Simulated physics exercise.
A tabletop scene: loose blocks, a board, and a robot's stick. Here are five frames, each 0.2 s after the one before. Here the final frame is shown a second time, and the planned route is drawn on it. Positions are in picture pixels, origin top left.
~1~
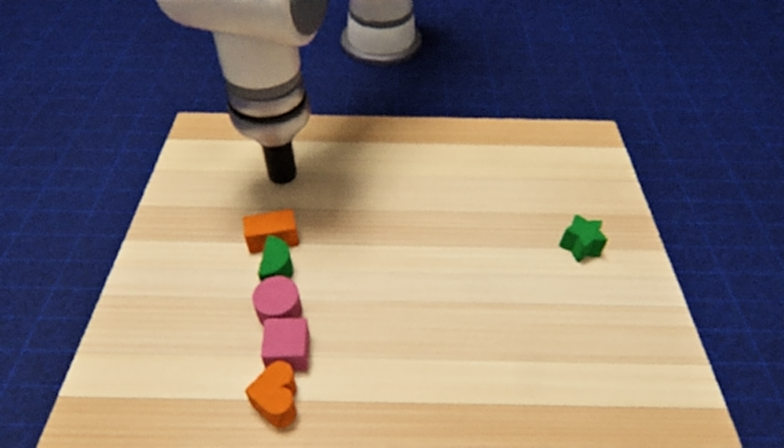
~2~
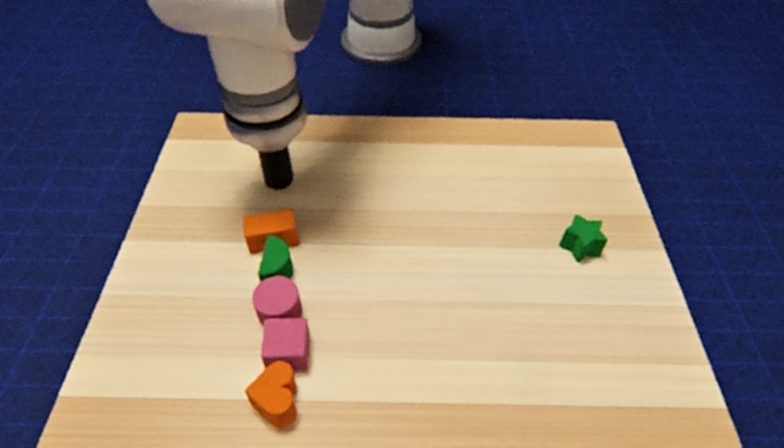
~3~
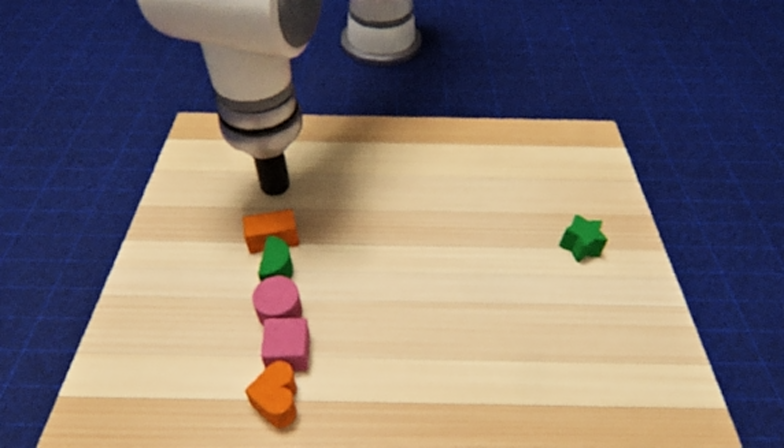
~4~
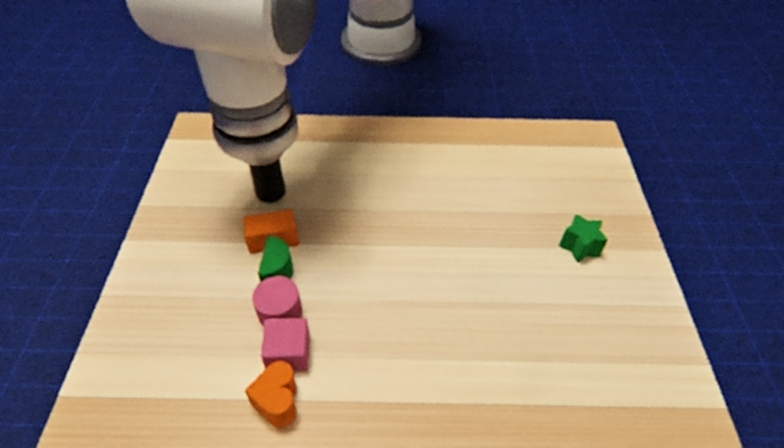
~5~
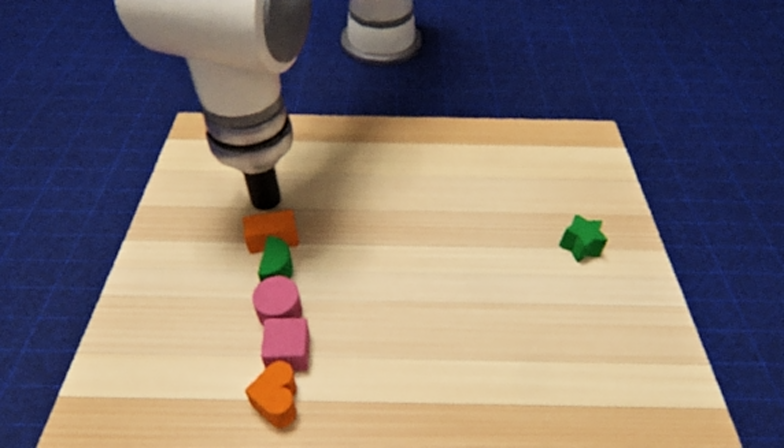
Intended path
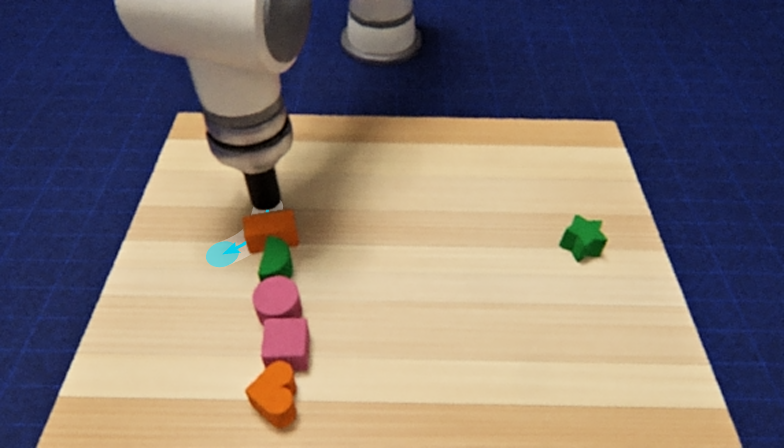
A robot arm with a black stick moved slightly down and to the left, nearing the orange rectangular block atop a column of colourful blocks, while all the blocks and the green star stayed still.
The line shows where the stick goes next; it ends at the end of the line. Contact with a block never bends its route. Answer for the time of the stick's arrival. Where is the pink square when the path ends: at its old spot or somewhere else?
That block is not shifted.
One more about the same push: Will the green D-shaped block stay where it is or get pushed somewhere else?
It ends up somewhere else.
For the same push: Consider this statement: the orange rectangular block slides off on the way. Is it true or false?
True
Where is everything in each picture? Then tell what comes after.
In the first frame, tip of the stick (283, 175), middles of tops, orange rectangular block (269, 222), green D-shaped block (274, 255), pink cylinder (275, 294), pink square (284, 336).
In the second frame, stick (279, 181), nothing pushed.
In the third frame, stick (276, 187), nothing pushed.
In the fourth frame, stick (271, 193), nothing pushed.
In the fifth frame, stick (266, 201), orange rectangular block (269, 222), green D-shaped block (274, 255), pink cylinder (275, 294), pink square (284, 336).
The line goes from (268, 208) through (262, 226) and (246, 242) to (222, 254).
Halfway along, stick (253, 229); orange rectangular block (270, 233), turned 35° anticlockwise; green D-shaped block (278, 262), turned 15° clockwise; pink cylinder (275, 299).
At the end, stick (220, 247); orange rectangular block (270, 234), turned 40° anticlockwise; green D-shaped block (278, 262), turned 15° clockwise; pink cylinder (275, 299); pink square unmoved.
